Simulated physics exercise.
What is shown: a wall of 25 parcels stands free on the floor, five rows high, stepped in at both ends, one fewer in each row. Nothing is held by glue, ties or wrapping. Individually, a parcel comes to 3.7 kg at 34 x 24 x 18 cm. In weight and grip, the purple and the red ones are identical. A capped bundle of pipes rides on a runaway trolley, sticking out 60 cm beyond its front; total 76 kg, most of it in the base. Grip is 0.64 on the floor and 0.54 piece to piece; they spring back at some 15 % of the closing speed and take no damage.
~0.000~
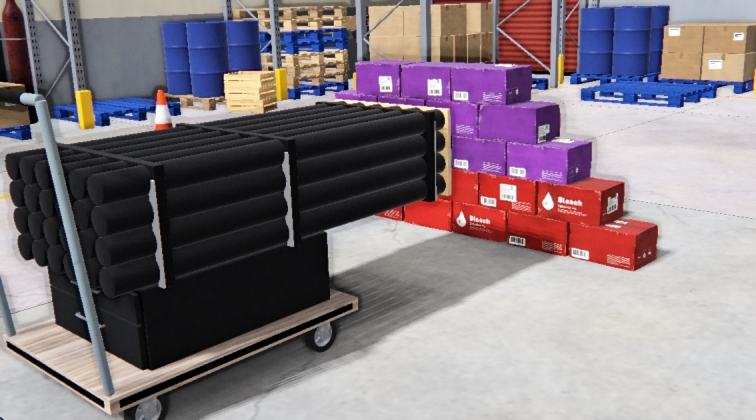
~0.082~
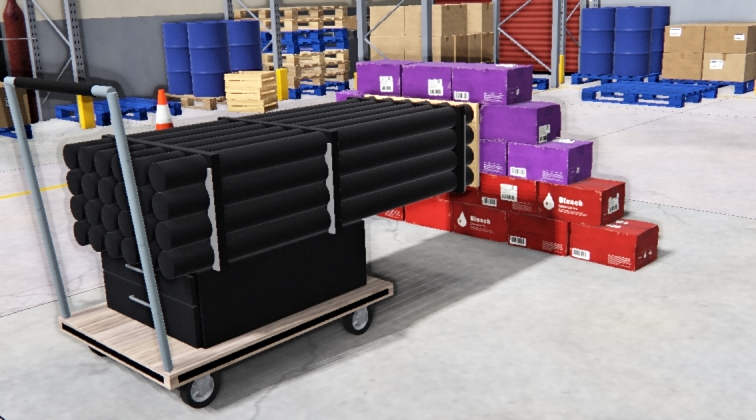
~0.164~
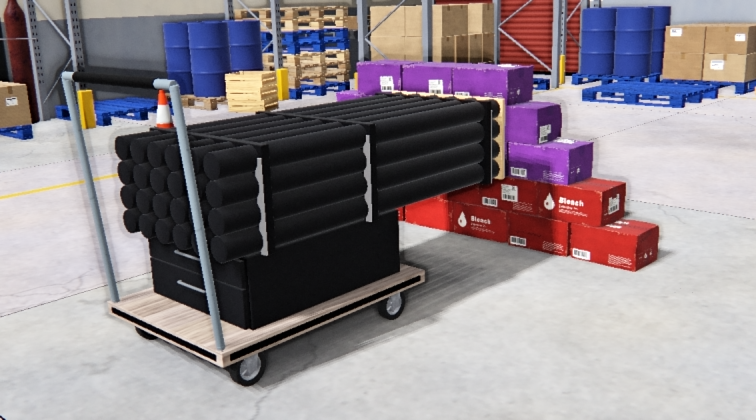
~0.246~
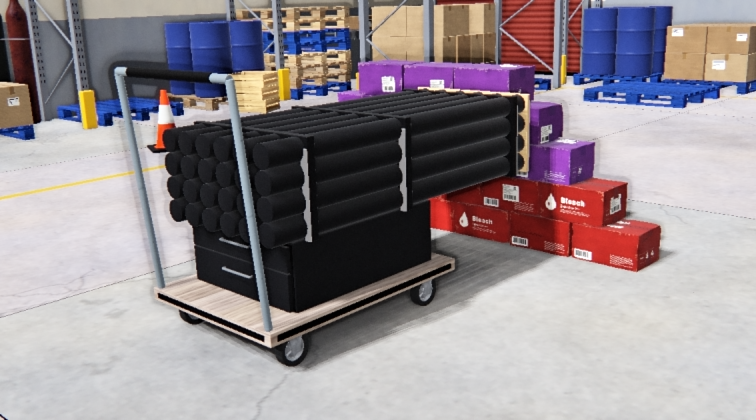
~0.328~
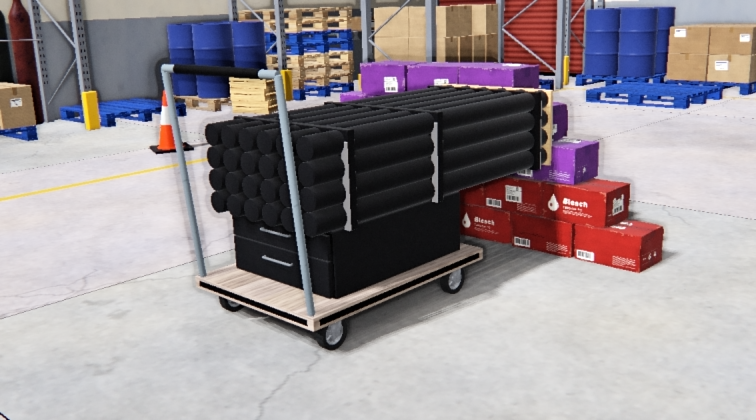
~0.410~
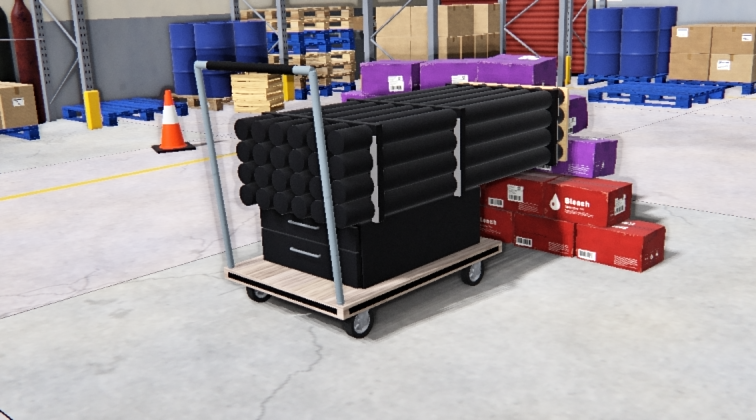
The clip opens on a trolley stacked with long black pipes at the left, short of a stepped wall of purple and red boxes in a warehouse. With nobody pushing it, it rolls away to the right, its pipes reaching the wall and nudging several boxes slightly out of line, all still stacked.
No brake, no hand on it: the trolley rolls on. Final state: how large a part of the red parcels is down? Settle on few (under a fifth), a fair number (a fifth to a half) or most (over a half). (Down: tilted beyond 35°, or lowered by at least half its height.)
Verdict: Few.
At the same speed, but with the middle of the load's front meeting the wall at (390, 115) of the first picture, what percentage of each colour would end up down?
Red 0 %, purple 80 %.
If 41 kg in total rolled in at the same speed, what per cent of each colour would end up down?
You'd get red 10 and purple 80 percent.
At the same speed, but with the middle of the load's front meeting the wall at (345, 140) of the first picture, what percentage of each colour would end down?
Red 20%, purple 80%.
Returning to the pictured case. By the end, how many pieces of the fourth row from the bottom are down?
From that row, 3 end down.
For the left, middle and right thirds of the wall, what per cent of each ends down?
The left third ends at 0 per cent, the middle at 60 per cent and the right at 30 per cent.
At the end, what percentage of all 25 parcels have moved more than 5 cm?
Shifted share: 65 %.
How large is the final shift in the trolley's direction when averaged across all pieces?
Roughly 50 cm.
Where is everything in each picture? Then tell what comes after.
In the first picture (places mark the middle of the side facing us), load (441, 138) 73 cm short of the wall; top purple parcel (478, 86); nothing disturbed.
The second picture shows load (470, 131) 54 cm short of the wall.
The third picture shows load (497, 125) 35 cm short of the wall.
The fourth picture shows load (522, 120) 16 cm short of the wall.
The fifth picture shows load (546, 115) 22 mm into the wall's line; top purple parcel (485, 85) shifted 20 mm; 6 disturbed, none down.
The sixth picture shows load (562, 112) 15 cm into the wall's line; top purple parcel (505, 80) leaning 5°; steepest lean 5°, the parcel at (606, 159); 9 disturbed, none down.
After 0.68 s, load 55 cm past the wall's line, still rolling; none of the 13 red parcels down (7 of 25 in all colours); top red parcel unmoved; top purple parcel leaning 27°, 25 cm lower.
After 1.08 s, load 84 cm past the wall's line, still rolling; none of the 13 red parcels down (9 of 25 in all colours); top red parcel unmoved; top purple parcel on its side.
At rest (2.7 s), load 87 cm past the wall's line, stopped; 1 of the 13 red parcels down (10 of 25 in all colours); top red parcel unmoved; top purple parcel upside down. That is 8 per cent. As the last picture would show them, middles, top red parcel near (378, 166), top purple parcel near (611, 153).
